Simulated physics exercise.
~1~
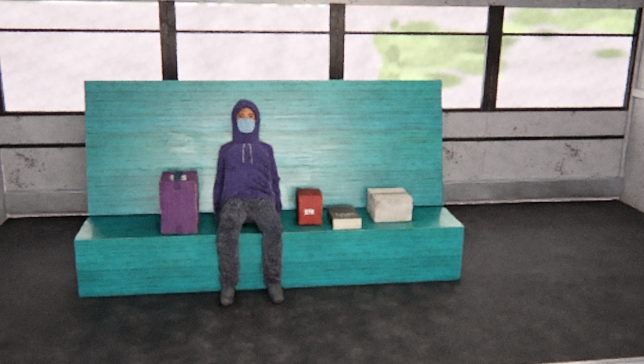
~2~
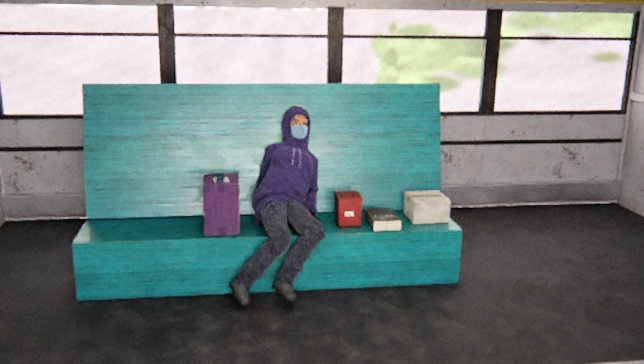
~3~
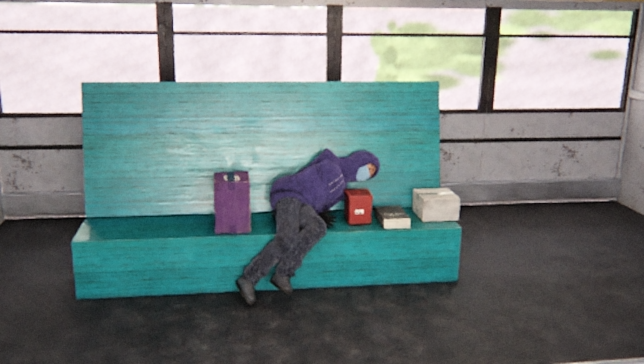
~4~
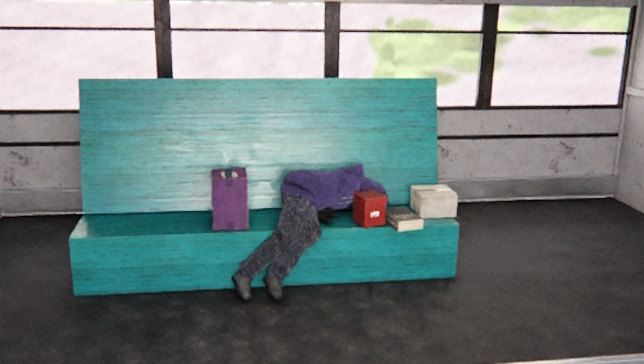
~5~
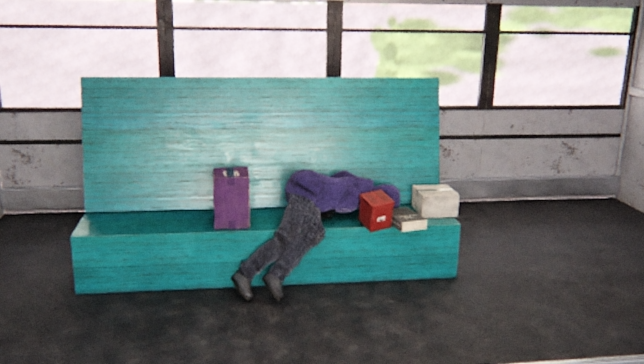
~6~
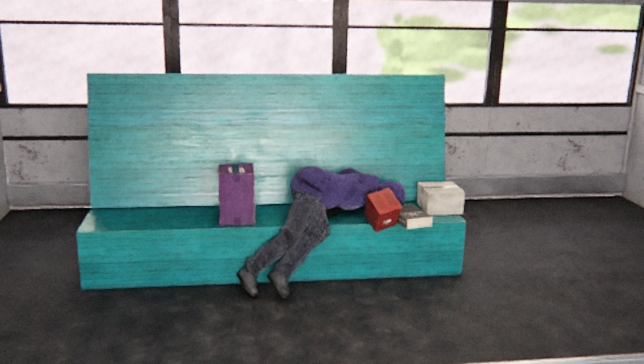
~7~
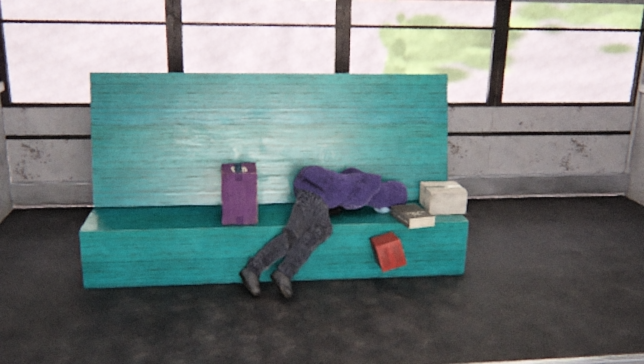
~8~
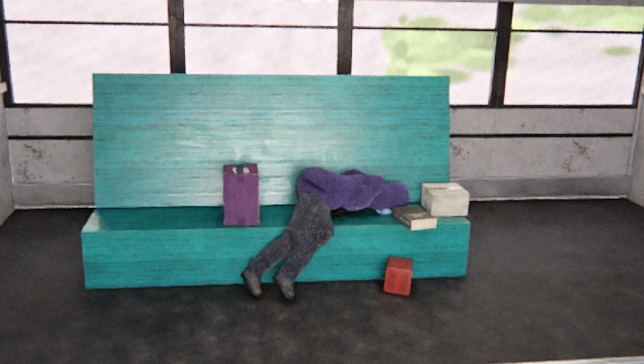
Inside a tram, a slightly swaying view from the front shows a long turquoise seat beneath a row of windows. A masked passenger in a purple hood and dark trousers sits between a purple pack on the left and a red tub, a small pale folder and a white carton on the right. Passenger and bags shift right along the seat, then the limp sleeper topples sideways onto the red tub. The tub tips, slides over the front edge and drops to the floor. The passenger stays slumped on the seat, where the pack, folder and carton remain.
